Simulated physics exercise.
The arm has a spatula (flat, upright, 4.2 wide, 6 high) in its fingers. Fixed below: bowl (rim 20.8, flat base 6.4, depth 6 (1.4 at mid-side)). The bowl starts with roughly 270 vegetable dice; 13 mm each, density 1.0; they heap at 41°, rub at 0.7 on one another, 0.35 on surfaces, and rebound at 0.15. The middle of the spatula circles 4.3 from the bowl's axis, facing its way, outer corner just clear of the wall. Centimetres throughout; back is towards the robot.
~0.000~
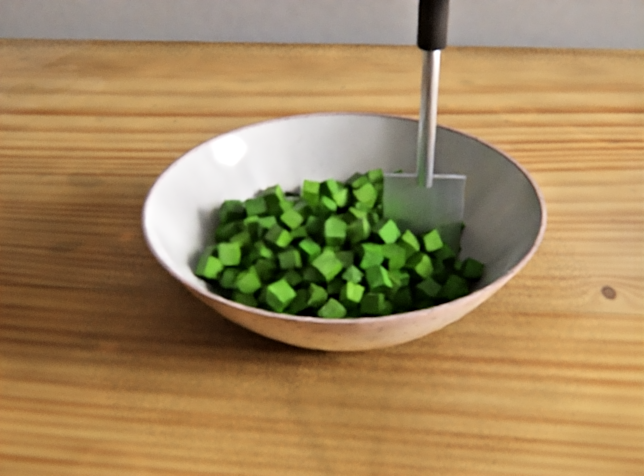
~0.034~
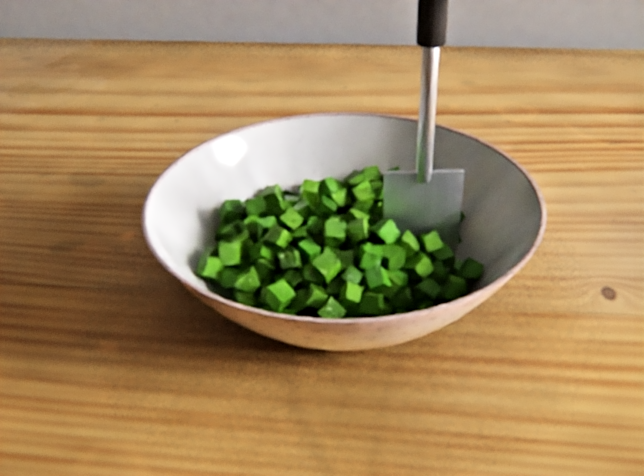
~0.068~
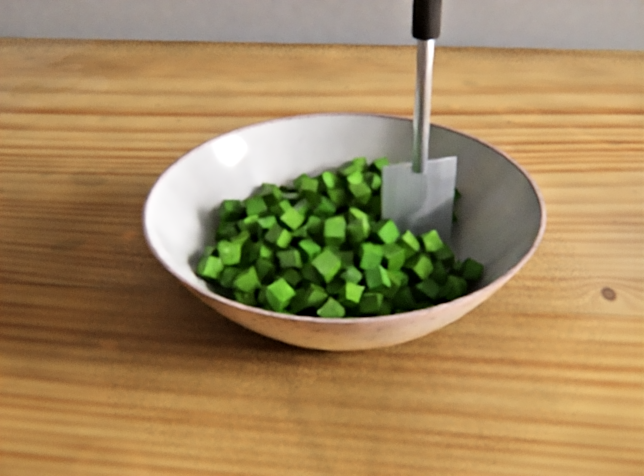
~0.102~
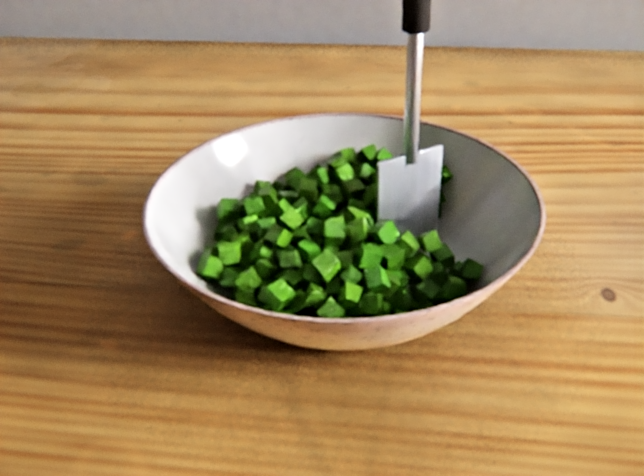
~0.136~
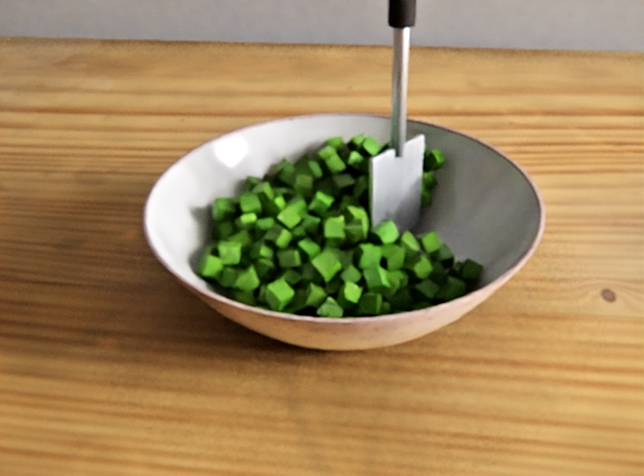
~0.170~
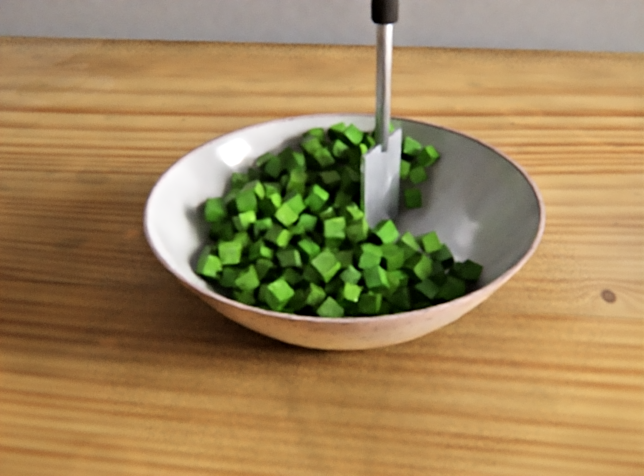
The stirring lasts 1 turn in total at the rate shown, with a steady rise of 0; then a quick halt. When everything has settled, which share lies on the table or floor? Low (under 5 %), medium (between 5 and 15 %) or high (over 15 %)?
Share on the table or floor: Medium (between 5 and 15 %).
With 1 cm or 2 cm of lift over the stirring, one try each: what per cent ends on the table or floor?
About 5 and 5 per cent.
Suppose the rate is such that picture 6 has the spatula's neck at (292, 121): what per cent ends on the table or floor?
Some 30 per cent.
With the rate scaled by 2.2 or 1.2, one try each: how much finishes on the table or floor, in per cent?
Some 35 and 15 per cent.
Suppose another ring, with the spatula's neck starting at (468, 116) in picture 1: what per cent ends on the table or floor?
About 15 per cent.
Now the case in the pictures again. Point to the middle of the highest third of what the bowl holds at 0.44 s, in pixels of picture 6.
At about (229, 243).
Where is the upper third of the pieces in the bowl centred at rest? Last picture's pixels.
Around (426, 186).
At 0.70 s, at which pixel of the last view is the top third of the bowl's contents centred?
Around (445, 256).
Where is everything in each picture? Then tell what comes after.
Spatula neck at (426, 150), 0° round; upper third of the load around (334, 232), from x 210 to 470, top at y 180; 272 in the bowl, in the first frame.
Spatula neck at (425, 146), 6° round; upper third of the load around (334, 229), from x 210 to 470, top at y 175, in the second frame.
Spatula neck at (421, 137), 21° round; upper third of the load around (335, 226), from x 210 to 470, top at y 170, in the third frame.
Spatula neck at (411, 129), 35° round; upper third of the load around (332, 224), from x 210 to 470, top at y 155, in the fourth frame.
Spatula neck at (398, 122), 50° round; upper third of the load around (331, 208), from x 210 to 470, top at y 145, in the fifth frame.
Spatula neck at (382, 117), 65° round; upper third of the load around (323, 202), from x 210 to 470, top at y 135; 272 in the bowl, in the sixth frame.
By 0.44 s, 179° round, highest piece 8 above the table; 268 in the bowl, 1 on the table or floor, 3 in flight or on the tool.
By 0.70 s, 294° round, highest piece 8 above the table; 253 in the bowl, 15 on the table or floor, 4 in flight or on the tool.
By 1.03 s, 0° round, highest piece 6 above the table; 243 in the bowl, 29 on the table or floor.
By 1.73 s, 0° round, highest piece 6 above the table; 243 in the bowl, 29 on the table or floor.
Final count, 243 in the bowl, 29 on the table or floor. That is 11 % on the table or floor.
